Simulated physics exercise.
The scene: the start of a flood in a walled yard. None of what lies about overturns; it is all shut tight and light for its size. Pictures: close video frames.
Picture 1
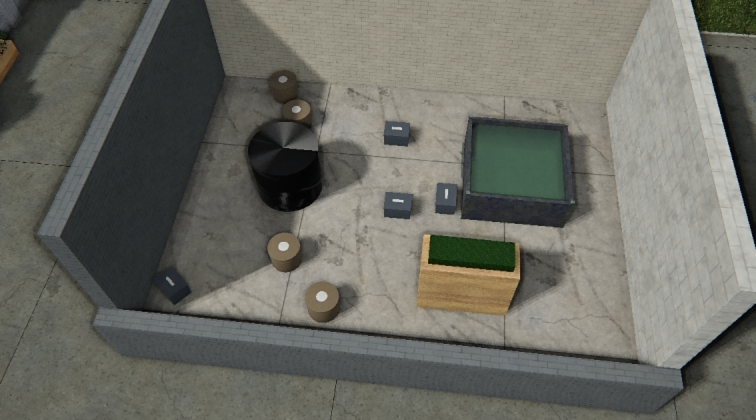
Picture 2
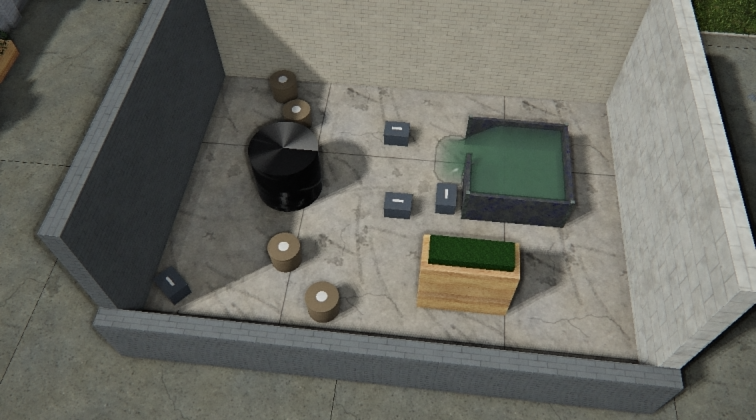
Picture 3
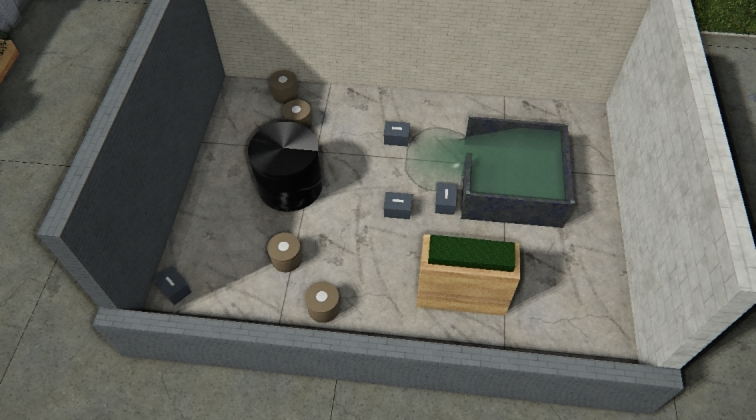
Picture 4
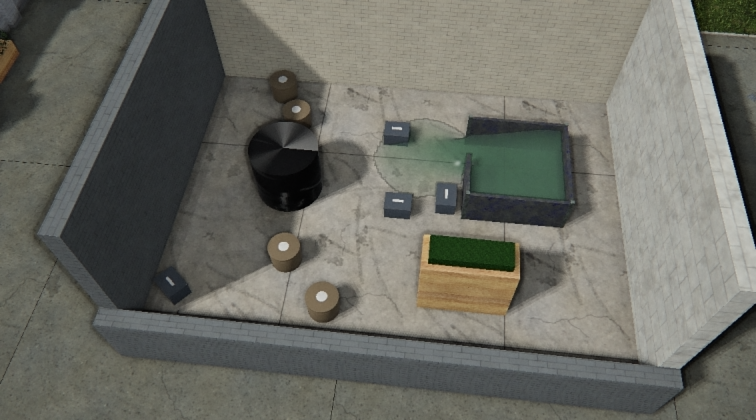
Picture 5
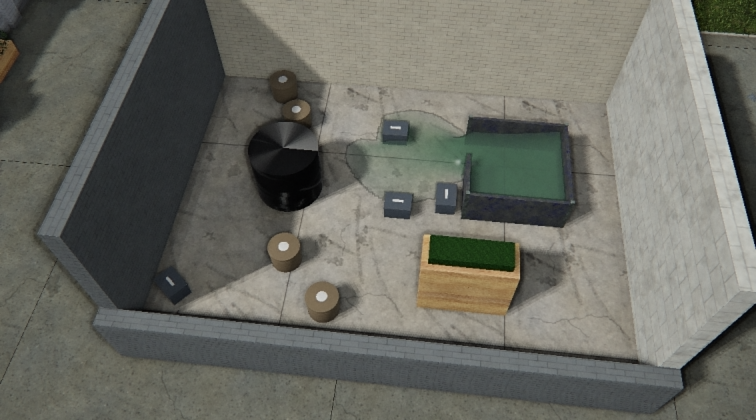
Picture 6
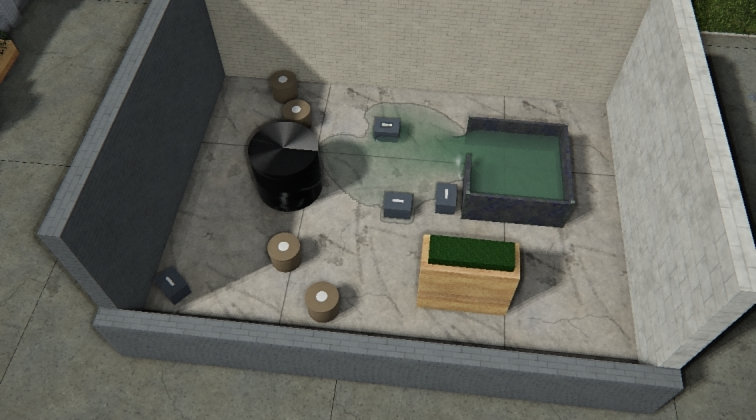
Green water spreads left from the dark tank across the tiles, and one gray box shifts slightly.
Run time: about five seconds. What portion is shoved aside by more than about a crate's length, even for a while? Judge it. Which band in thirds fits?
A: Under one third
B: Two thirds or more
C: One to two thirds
One to two thirds.
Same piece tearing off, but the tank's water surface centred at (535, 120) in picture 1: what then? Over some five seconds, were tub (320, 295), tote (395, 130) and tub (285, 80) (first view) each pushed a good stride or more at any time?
Object by object, in turn: Lingered near its place, travelled a good distance, travelled a good distance.
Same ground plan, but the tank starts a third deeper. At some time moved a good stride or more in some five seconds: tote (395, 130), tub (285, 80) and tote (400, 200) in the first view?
The first reached the mark, the second reached the mark, the third stopped before it.
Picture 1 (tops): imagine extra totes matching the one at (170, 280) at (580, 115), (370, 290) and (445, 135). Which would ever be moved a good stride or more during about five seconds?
Listed in sequence, the answers are remains nearby, remains nearby and displaced a stride.
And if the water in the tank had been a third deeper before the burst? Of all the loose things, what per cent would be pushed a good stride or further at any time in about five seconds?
50 per cent.
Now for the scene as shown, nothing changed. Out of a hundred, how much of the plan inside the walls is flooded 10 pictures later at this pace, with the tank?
About 40 percent.
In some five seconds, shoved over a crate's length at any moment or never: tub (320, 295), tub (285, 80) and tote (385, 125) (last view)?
Taking them in turn, the first stayed within range, the second traveled far, and the third traveled far.
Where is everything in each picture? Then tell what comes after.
A tote at (397, 129) rests on the ground; a tub at (284, 247), on the bottom; 0 of 8 have shifted, in the first picture.
A tote at (397, 129) rests on the ground; a tub at (284, 247), on the bottom; 0 of 8 have shifted, in the second picture.
A tote at (397, 129), on the bottom; a tub at (284, 247) rests on the ground; 0 of 8 have shifted, in the third picture.
A tote at (397, 129) rests on the ground; a tub at (284, 247), on the bottom; 0 of 8 have shifted, in the fourth picture.
A tote at (396, 128) rests on the ground; a tub at (284, 247), on the bottom; 0 of 8 have shifted, in the fifth picture.
A tote at (387, 125), on the bottom, close to its start; a tub at (284, 247) rests on the ground; 1 of 8 have shifted, in the sixth picture.
A moment on, 1 of 8 are well off their spots; 0 afloat.
Next, 3 of 8 are well off their spots; 1 afloat.
Later, 3 of 8 are well off their spots; 3 afloat.
In the end, 3 of 8 are well off their spots, and 3 have been at some point; 2 afloat.
